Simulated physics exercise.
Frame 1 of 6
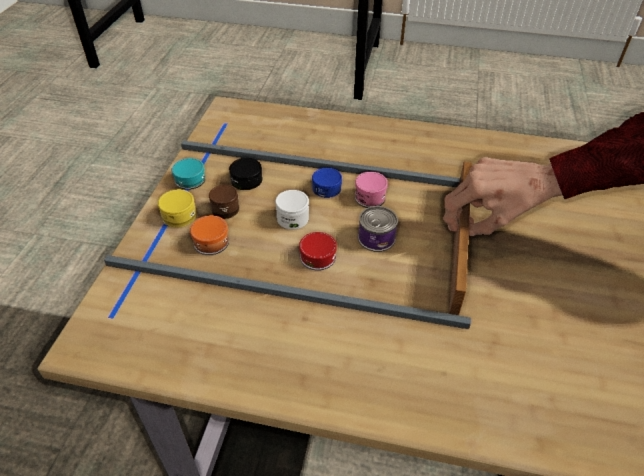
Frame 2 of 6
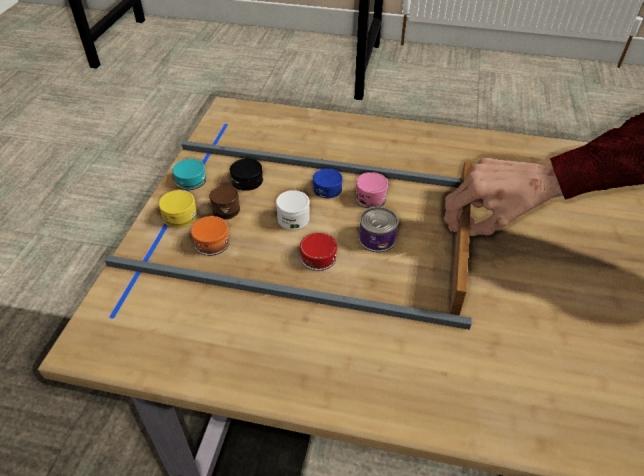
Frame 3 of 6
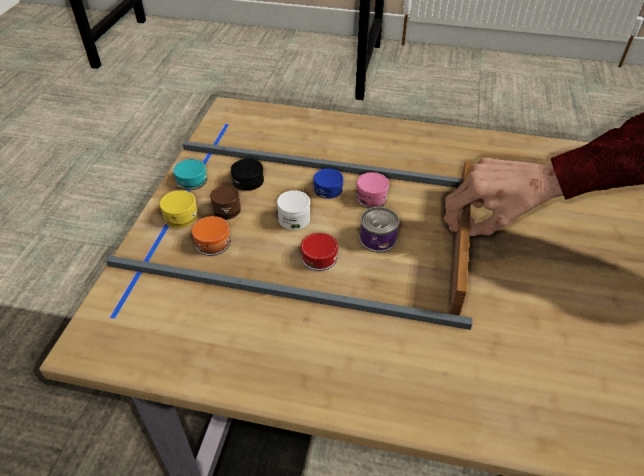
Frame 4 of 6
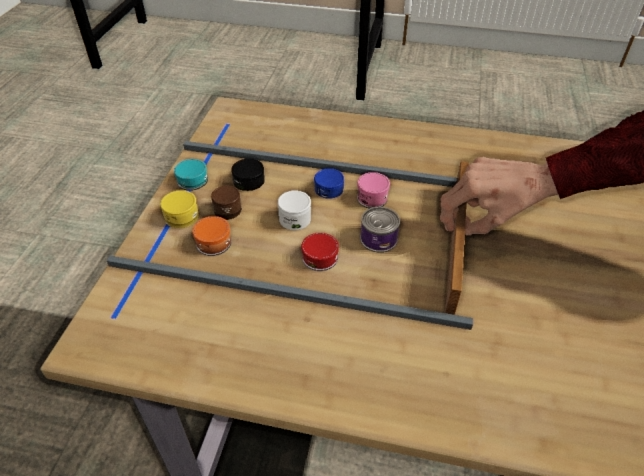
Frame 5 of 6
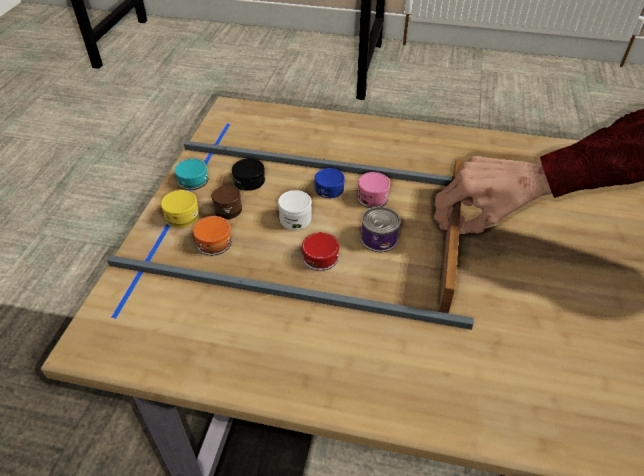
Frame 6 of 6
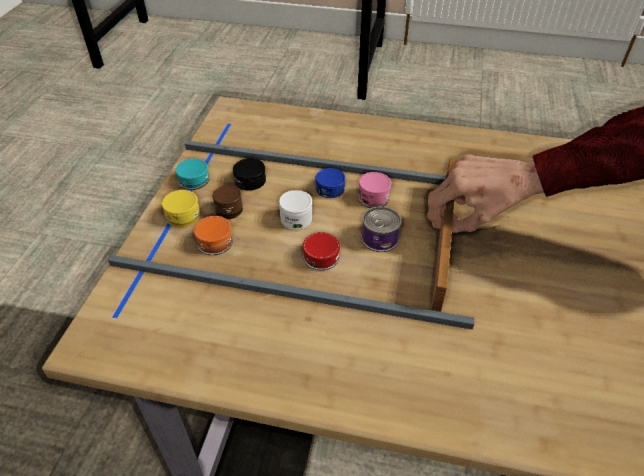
On a wooden table, a hand in a dark red sleeve slid an upright board slightly left between two grey rails, while the colourful little pots and tins ahead of it stayed put.
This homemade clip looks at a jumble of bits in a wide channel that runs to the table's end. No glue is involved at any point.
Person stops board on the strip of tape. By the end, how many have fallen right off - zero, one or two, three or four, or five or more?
By the end, five or more have.
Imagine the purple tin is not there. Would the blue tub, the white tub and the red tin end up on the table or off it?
Blue tub still up; white tub still up; red tin still up.
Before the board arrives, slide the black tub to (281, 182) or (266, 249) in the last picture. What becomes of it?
Results in order - down; still up.
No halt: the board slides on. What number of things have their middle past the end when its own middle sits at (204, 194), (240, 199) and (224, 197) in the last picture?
2, 0 and 1.
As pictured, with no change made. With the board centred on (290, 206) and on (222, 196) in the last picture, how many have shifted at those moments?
Tally: First 7; then 10.
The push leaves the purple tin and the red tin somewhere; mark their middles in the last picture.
Answer: First (158, 202), after that (145, 229).
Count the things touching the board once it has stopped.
Tally at the end: 4.
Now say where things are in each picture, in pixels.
Turquoise pot (189, 174); yellow tub (178, 209); brown tub (224, 202); board (461, 233); tape (178, 204), in the first picture.
Yellow tub (178, 209); board (462, 233), in the second picture.
Brown tub (226, 203); red tin (319, 252), in the third picture.
Turquoise pot (191, 174); blue tub (329, 184), in the fourth picture.
Yellow tub (181, 209); pink tin (373, 190), in the fifth picture.
Turquoise pot (193, 174); yellow tub (181, 209); brown tub (228, 202); board (445, 230); tape (182, 204), in the sixth picture.
Early on, none off yet; turquoise pot at rest near (193, 174); yellow tub at rest near (181, 209); brown tub at rest near (228, 202).
A while later, none off yet; turquoise pot at rest near (193, 174); yellow tub at rest near (181, 209); brown tub moving near (220, 202).
Further along, none off yet; turquoise pot travelled about its own width near (161, 172); yellow tub travelled about its own width near (143, 212); brown tub travelled well along near (173, 201).
Finally, the number that fall off is five or more; lost, white tub, black tub, orange tin, brown tub, yellow tub and turquoise pot.
